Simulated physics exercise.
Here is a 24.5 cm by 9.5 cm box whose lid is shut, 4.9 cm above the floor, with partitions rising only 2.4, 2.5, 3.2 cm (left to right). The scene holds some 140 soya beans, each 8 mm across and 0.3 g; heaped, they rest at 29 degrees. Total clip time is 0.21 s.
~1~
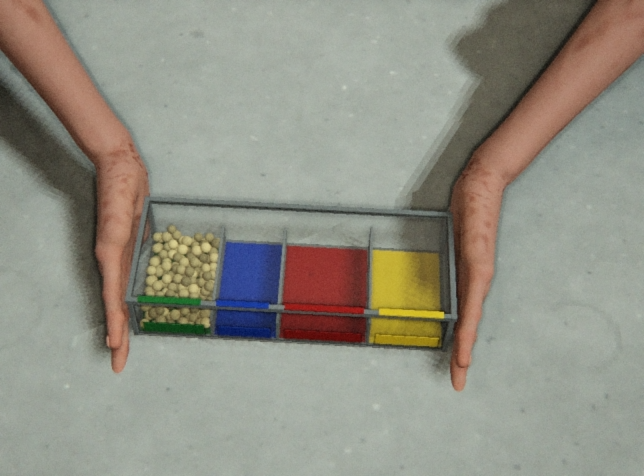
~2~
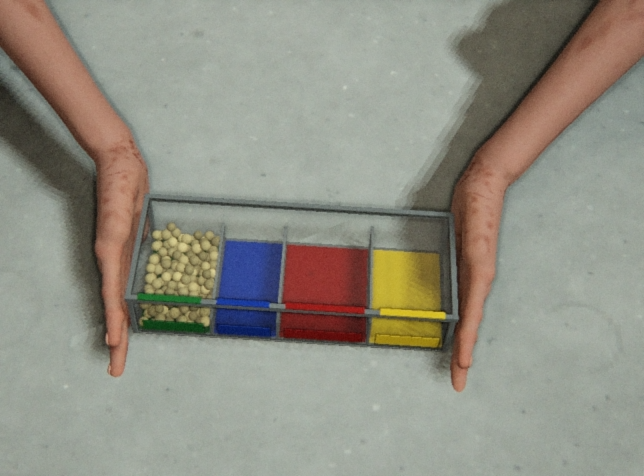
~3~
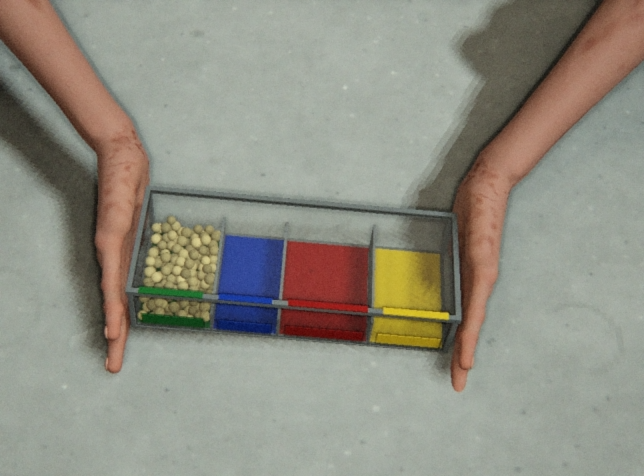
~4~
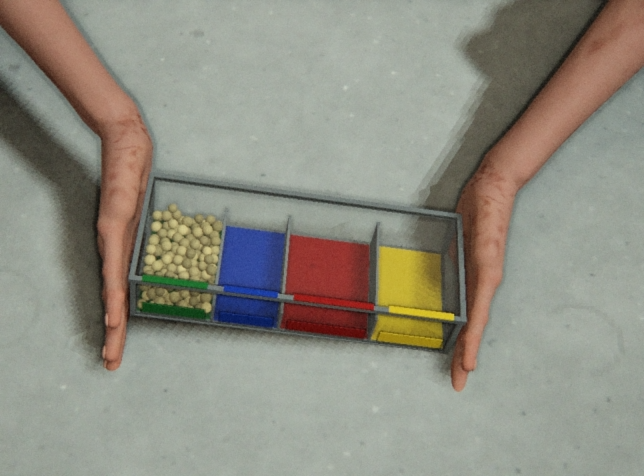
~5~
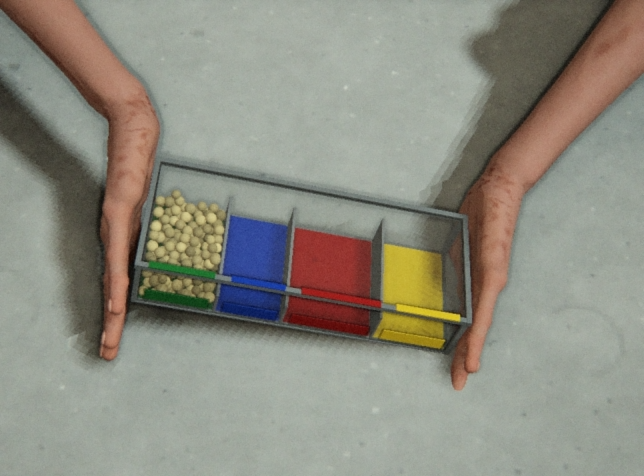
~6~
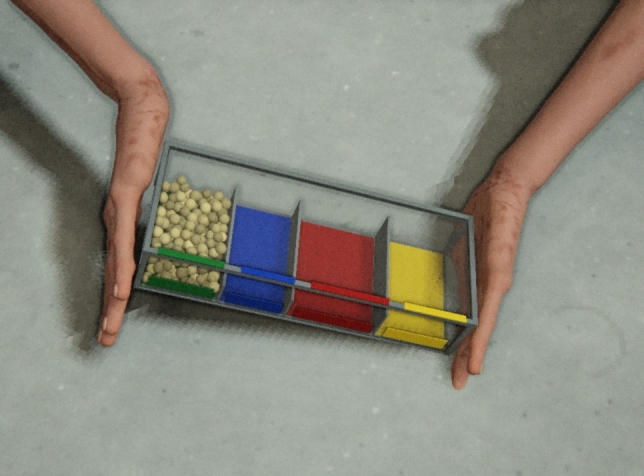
A clear lidded box, held between two hands over a pale grey, faintly speckled surface seen from above, starts out nearly level. Its four compartments run green, blue, red and yellow from left to right, with pale round beans heaped in the green one and the others empty. The left hand slowly raises its end, tilting the box gently down toward the right, while the beans stay in the green compartment.
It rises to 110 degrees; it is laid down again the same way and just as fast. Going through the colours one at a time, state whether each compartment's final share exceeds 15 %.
Red compartment: Does not exceed; blue compartment: Does not exceed; green compartment: Does not exceed; yellow compartment: Exceeds.
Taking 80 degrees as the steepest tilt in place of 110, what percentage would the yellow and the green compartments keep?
Then the yellow compartment would keep 15 per cent and the green one 30 per cent.
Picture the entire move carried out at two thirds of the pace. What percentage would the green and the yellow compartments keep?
Green = 0 per cent, yellow = 100 per cent.
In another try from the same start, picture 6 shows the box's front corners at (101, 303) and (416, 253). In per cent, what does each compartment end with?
Each compartment ends like this: Red 0 per cent, blue 0 per cent, green 100 per cent, yellow 0 per cent.
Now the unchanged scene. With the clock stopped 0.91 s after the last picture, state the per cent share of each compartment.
Red 15, blue 35, green 25, yellow 25.
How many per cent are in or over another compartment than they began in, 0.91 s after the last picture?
Roughly 75 in a hundred.
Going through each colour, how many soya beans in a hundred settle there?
The red one ends with 5, blue with 0, green with 0 and yellow with 95 per cent.
Then, 0.91 s after the last picture, tilt 110 degrees; red 15 %, blue 35 %, green 25 %, yellow 25 %.
Then, 1.52 s after the last picture, tilt 49 degrees; red 5 %, yellow 95 %.
Then, 2.18 s after the last picture, tilt 0 degrees; red 5 %, yellow 95 %.
In the end, red 5 %, blue 0 %, green 0 %, yellow 95 %.
